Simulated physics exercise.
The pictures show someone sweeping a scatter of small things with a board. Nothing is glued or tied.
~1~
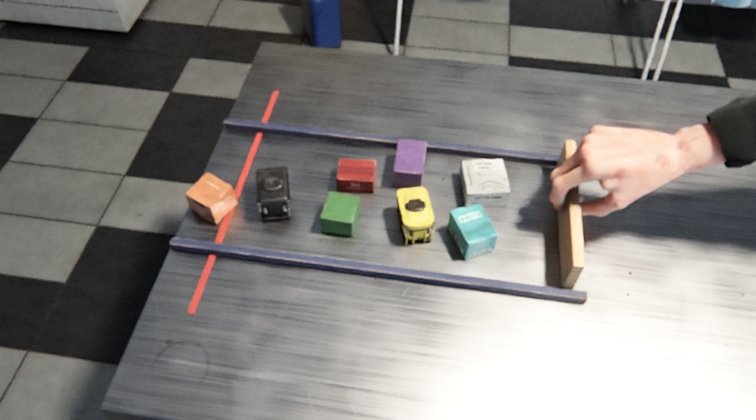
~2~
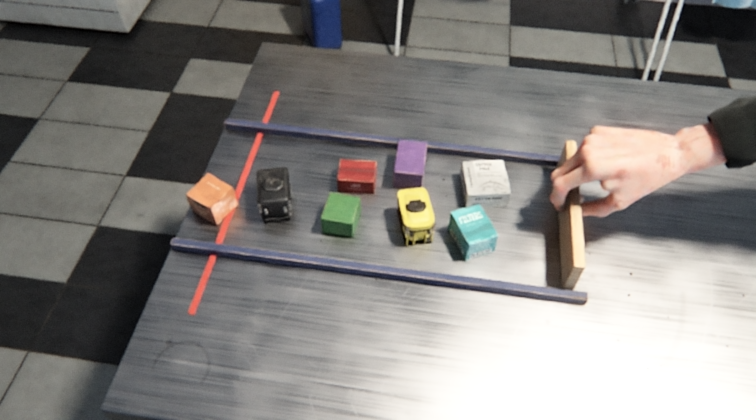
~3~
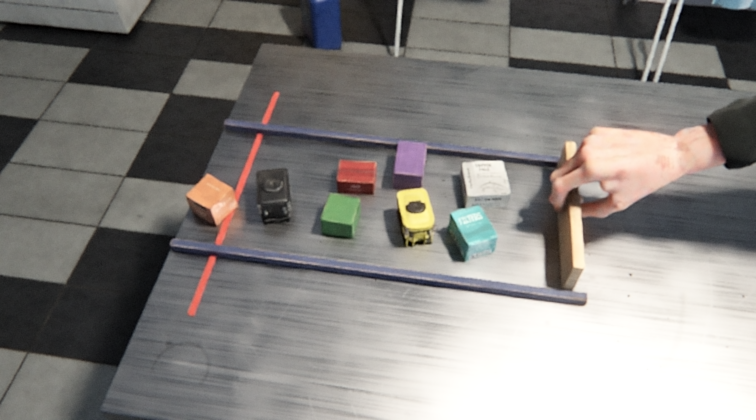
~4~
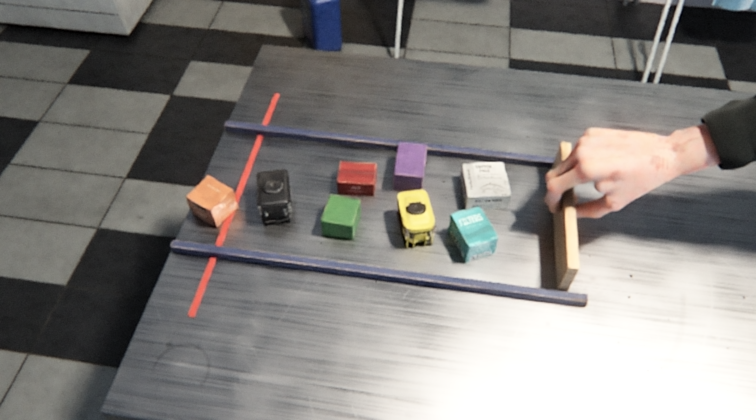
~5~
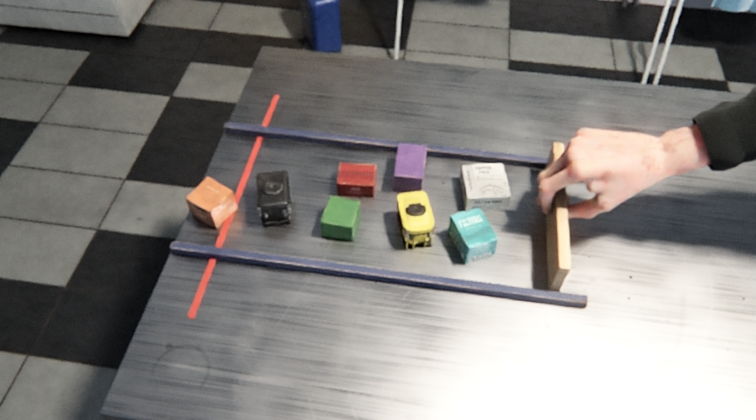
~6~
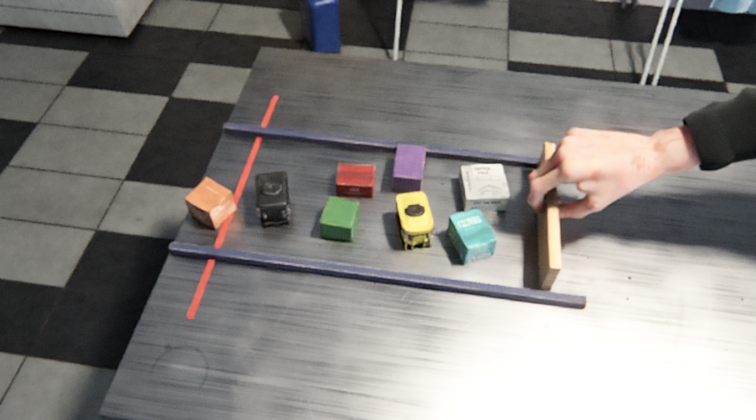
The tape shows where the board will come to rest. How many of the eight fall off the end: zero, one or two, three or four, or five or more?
In the end the number that fall off is five or more.
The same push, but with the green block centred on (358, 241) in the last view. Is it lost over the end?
Then it holds on.
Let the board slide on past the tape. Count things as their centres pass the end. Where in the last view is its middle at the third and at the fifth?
At (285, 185) for the third, at (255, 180) for the fifth.
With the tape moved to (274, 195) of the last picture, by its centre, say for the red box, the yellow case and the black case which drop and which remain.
The red box tumbles off, the yellow case survives, the black case is lost.
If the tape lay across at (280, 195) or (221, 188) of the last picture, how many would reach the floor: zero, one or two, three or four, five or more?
Taking them in turn, three to four; five or over.
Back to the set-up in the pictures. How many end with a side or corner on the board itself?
2 of them.
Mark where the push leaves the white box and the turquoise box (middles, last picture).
Near (229, 155) and (214, 199).
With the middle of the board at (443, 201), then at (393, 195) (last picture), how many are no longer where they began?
The counts are 5 and 6.
Soon after, none off yet; orange box at rest near (211, 204); black case at rest near (274, 199); green block at rest near (340, 219).
Then, none off yet; orange box at rest near (211, 204); black case moved a little near (258, 195); green block moved well along near (285, 213).
Further on, one off so far; orange box falling near (180, 299); black case tipped a little near (180, 187); green block moved well along near (208, 204).
By the end, the number that fall off is five or more; fallen, yellow case, purple block, red box, green block, black case and orange box.
